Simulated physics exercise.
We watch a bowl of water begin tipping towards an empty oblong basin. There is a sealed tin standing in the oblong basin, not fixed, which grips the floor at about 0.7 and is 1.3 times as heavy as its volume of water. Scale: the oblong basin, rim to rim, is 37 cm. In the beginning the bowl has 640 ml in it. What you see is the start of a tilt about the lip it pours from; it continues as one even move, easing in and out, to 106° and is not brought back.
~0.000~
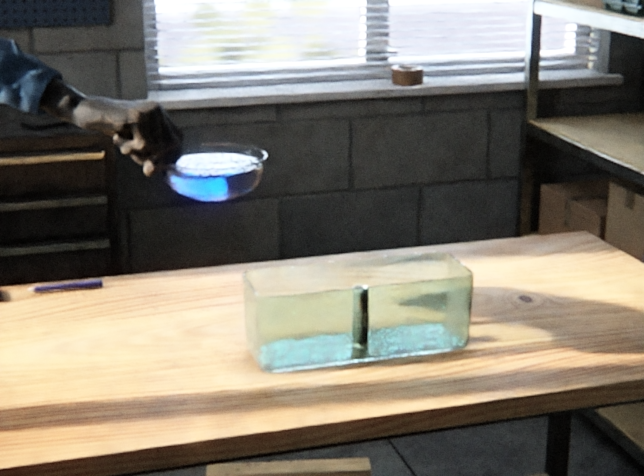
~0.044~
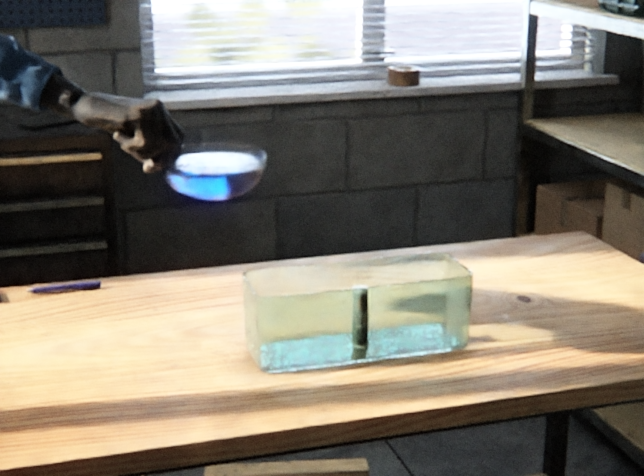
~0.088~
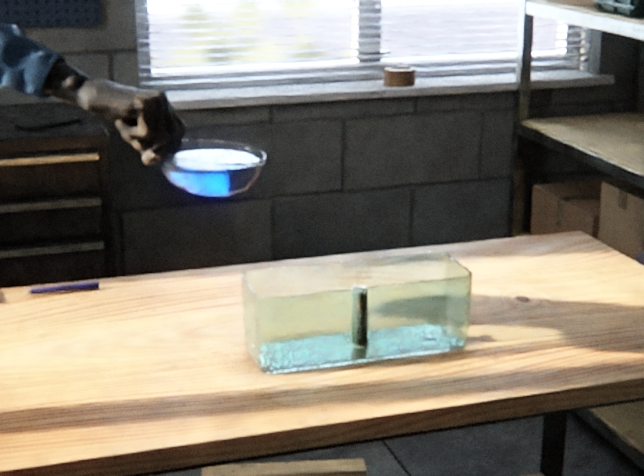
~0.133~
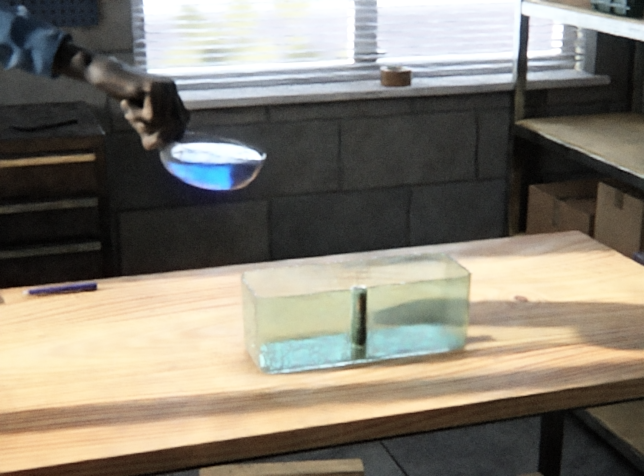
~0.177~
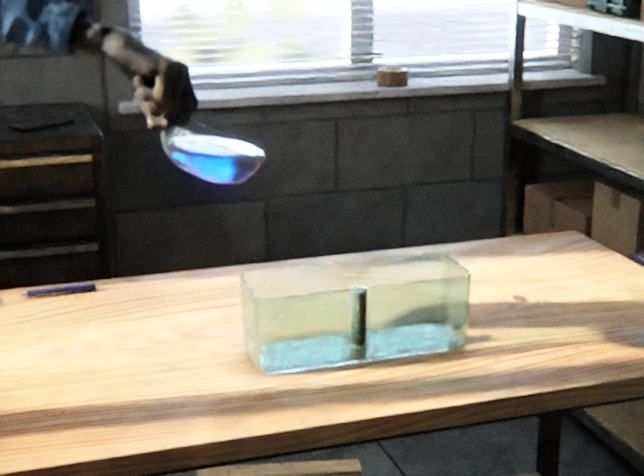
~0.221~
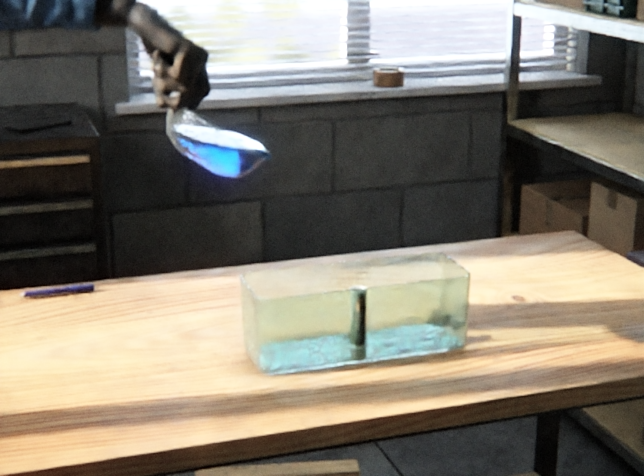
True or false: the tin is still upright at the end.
True.
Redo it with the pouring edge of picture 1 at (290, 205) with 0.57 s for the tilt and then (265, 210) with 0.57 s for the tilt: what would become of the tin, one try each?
In the first try it remains standing; in the second it comes down.
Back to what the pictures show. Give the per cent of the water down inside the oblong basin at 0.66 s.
About 90 per cent.
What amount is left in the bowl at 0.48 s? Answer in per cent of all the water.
Near 12 in a hundred.
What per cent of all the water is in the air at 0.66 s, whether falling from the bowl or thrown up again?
About 10 per cent.
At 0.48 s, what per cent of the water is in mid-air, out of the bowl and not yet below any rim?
About 84 per cent.
Then, 0.48 s in, the tilt is 99° and 11 per cent is still to pour; the tin stands where it began.
Then, 0.66 s in, the tilt is 106° and 0 per cent is still to pour; the tin stands where it began.
Then, 0.86 s in, the tilt is 106° and 0 per cent is still to pour; the tin stands where it began.
Then, 1.07 s in, the tilt is 106° and 0 per cent is still to pour; the tin stands where it began.
Finally, the tin stands where it began.
